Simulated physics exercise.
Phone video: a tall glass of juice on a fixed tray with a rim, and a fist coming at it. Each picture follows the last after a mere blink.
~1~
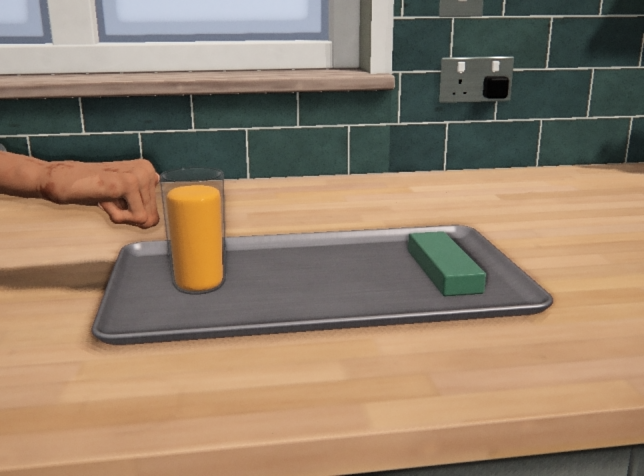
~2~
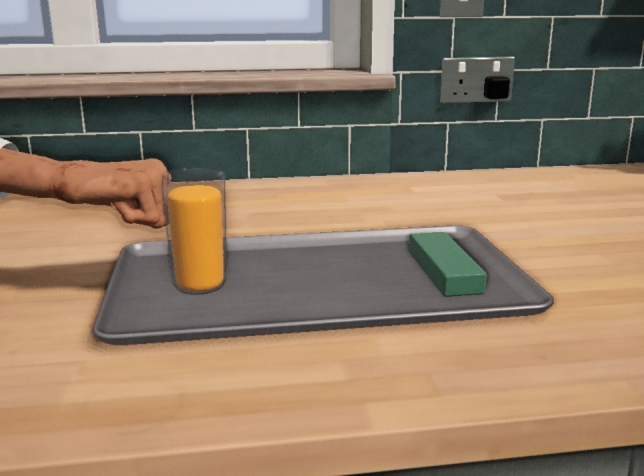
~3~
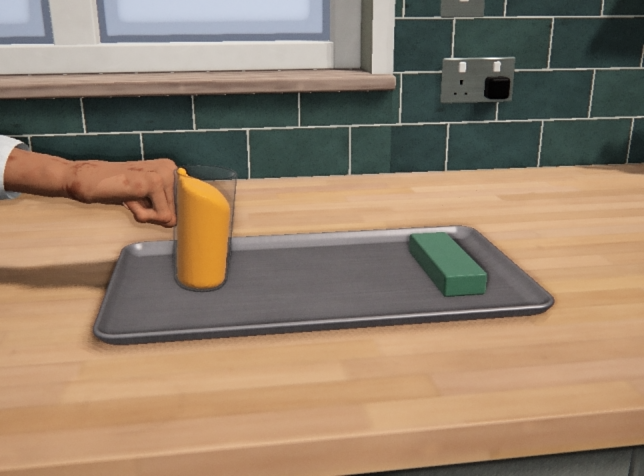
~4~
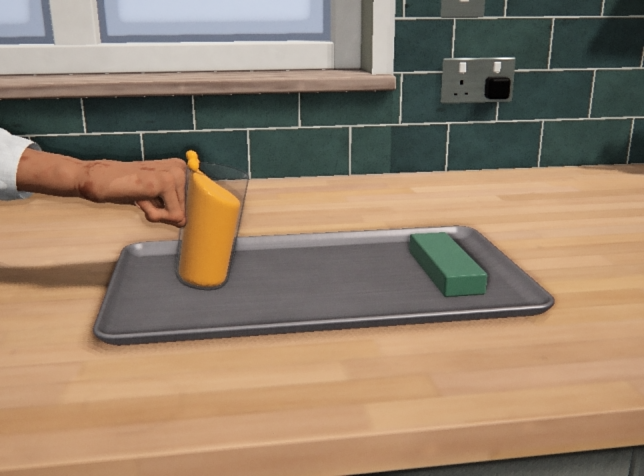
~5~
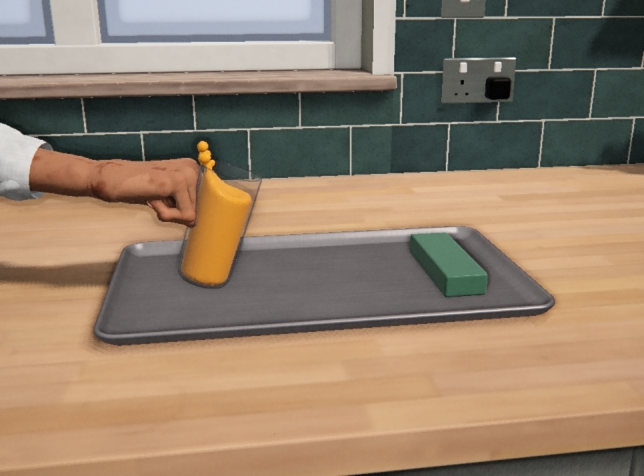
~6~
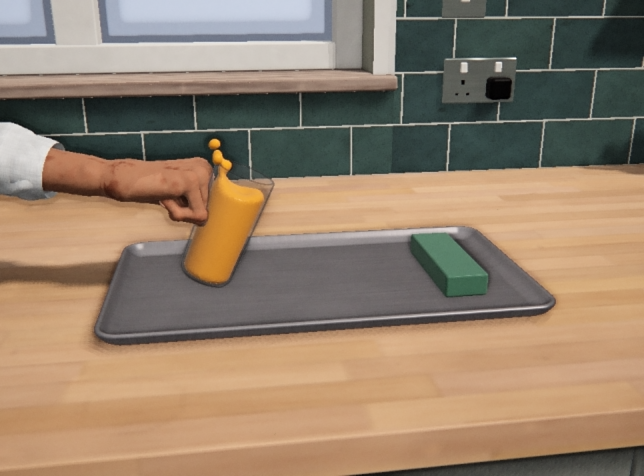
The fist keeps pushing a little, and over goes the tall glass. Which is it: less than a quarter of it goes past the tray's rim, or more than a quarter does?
Less than a quarter goes past the rim.
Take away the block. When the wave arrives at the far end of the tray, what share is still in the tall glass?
Close to 45 per cent.
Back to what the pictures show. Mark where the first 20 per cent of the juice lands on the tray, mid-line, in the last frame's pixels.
Around (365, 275).
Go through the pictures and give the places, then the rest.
In the first frame, tilt 0°; right rim (221, 175); surface from (166, 193) to (220, 190); the tray's far rim is at (507, 260); a block is fixed to the tray further along.
In the second frame, tilt 0°; right rim (222, 175); surface from (167, 193) to (220, 190).
In the third frame, tilt 6°; right rim (235, 176); surface from (179, 171) to (223, 192).
In the fourth frame, tilt 12°; right rim (247, 177); surface from (190, 175) to (240, 199); 1 per cent is over the edge.
In the fifth frame, tilt 18°; right rim (259, 180); surface from (195, 202) to (252, 194); 1 per cent is over the edge.
In the sixth frame, tilt 24°; right rim (272, 184); surface from (204, 207) to (264, 191); 1 per cent is over the edge.
A moment on, the tall glass is falling and 97 per cent is in the glass, 0 on the tray and 3 above or beyond its rim.
Next, the tall glass lies on its side and 67 per cent is in the glass, 18 on the tray and 15 above or beyond its rim.
Then the tall glass lies on its side and 37 per cent is in the glass, 37 on the tray and 25 above or beyond its rim.
Later the tall glass lies on its side and 20 per cent is in the glass, 65 on the tray and 15 above or beyond its rim.
At rest 86 per cent is held by tray and glass, 14 is off the tray.
